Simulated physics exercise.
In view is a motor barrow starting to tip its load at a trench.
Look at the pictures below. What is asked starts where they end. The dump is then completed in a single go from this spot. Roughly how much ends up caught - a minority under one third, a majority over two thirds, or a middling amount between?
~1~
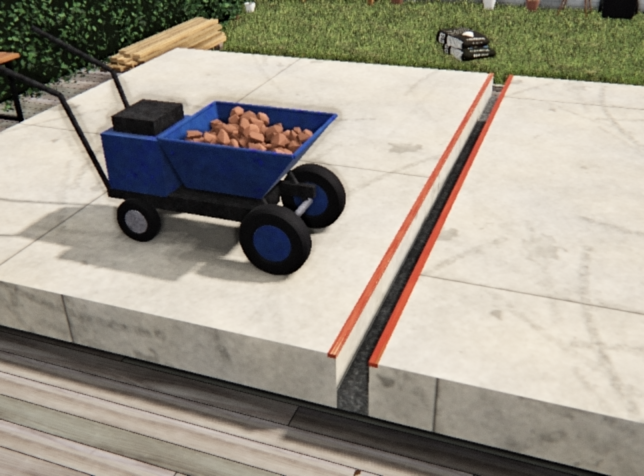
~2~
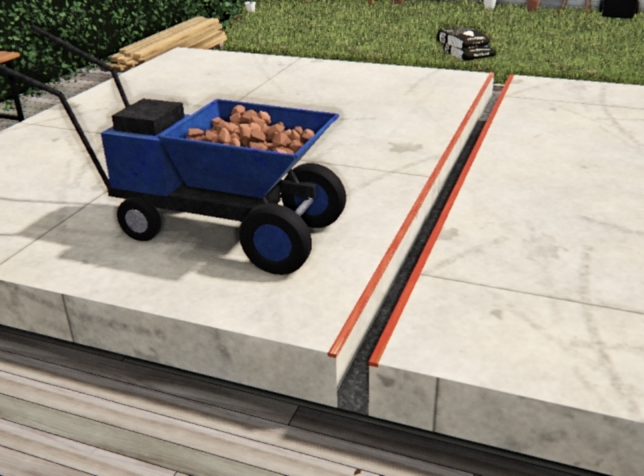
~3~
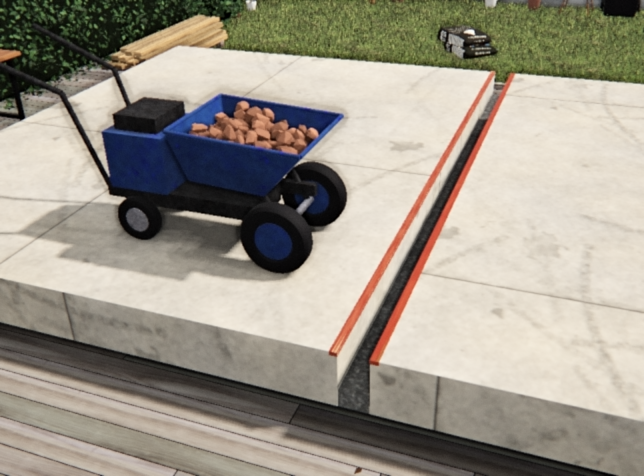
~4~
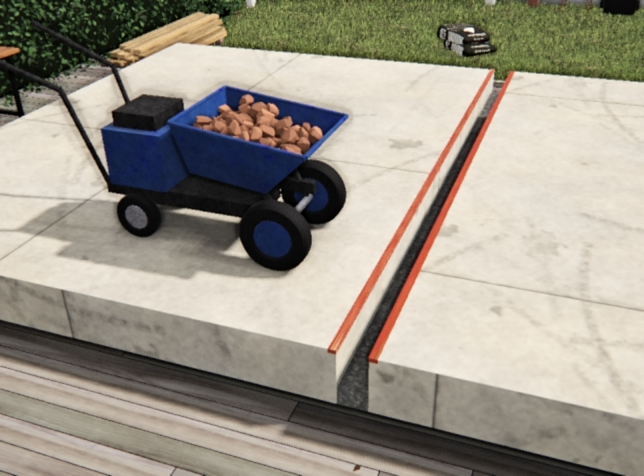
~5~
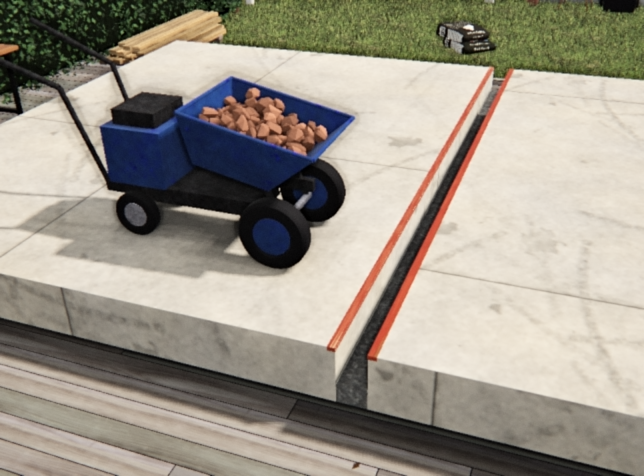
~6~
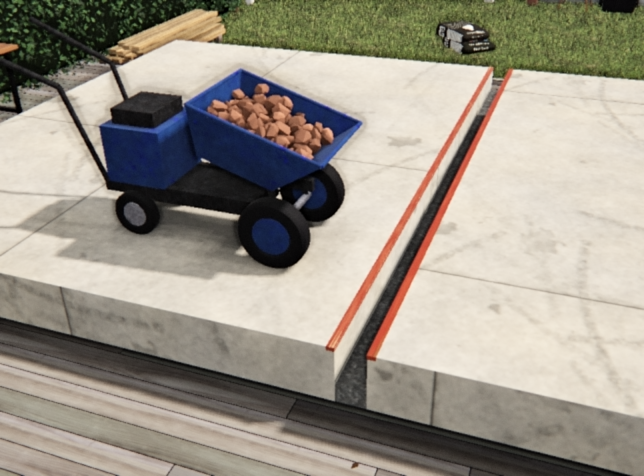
Fraction in: One third to two thirds.
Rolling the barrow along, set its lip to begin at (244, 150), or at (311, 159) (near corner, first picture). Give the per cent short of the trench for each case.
30 % then 0 %.
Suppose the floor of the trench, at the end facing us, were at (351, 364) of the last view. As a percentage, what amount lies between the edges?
I'd say roughly 40 in a hundred.
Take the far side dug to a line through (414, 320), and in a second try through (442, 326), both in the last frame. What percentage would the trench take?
Near 90 % and 100 %.
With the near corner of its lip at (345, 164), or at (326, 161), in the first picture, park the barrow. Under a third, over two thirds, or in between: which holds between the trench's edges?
Spot 1: Below one third. Spot 2: Under a third.
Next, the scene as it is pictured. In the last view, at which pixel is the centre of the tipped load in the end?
Close to (408, 255) in the last picture.
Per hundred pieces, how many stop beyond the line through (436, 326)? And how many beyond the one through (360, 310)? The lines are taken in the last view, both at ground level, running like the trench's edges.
Estimate: 10 % and 90 %, respectively.
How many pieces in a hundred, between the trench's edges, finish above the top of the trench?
25 %, roughly.
Just after the last frame, skip tipped steeply; every one in the skip.
A moment on, skip tipped right over; roughly two thirds in the skip; roughly a quarter in or heaped over the trench; about a tenth beyond it; just a few falling.
Further on, skip tipped right over; about a tenth in the skip; just a few short of the trench; roughly half in or heaped over the trench; roughly a third beyond it.
When it is over, skip tipped right over; about a tenth in the skip; just a few short of the trench; roughly half in or heaped over the trench; roughly a third beyond it.
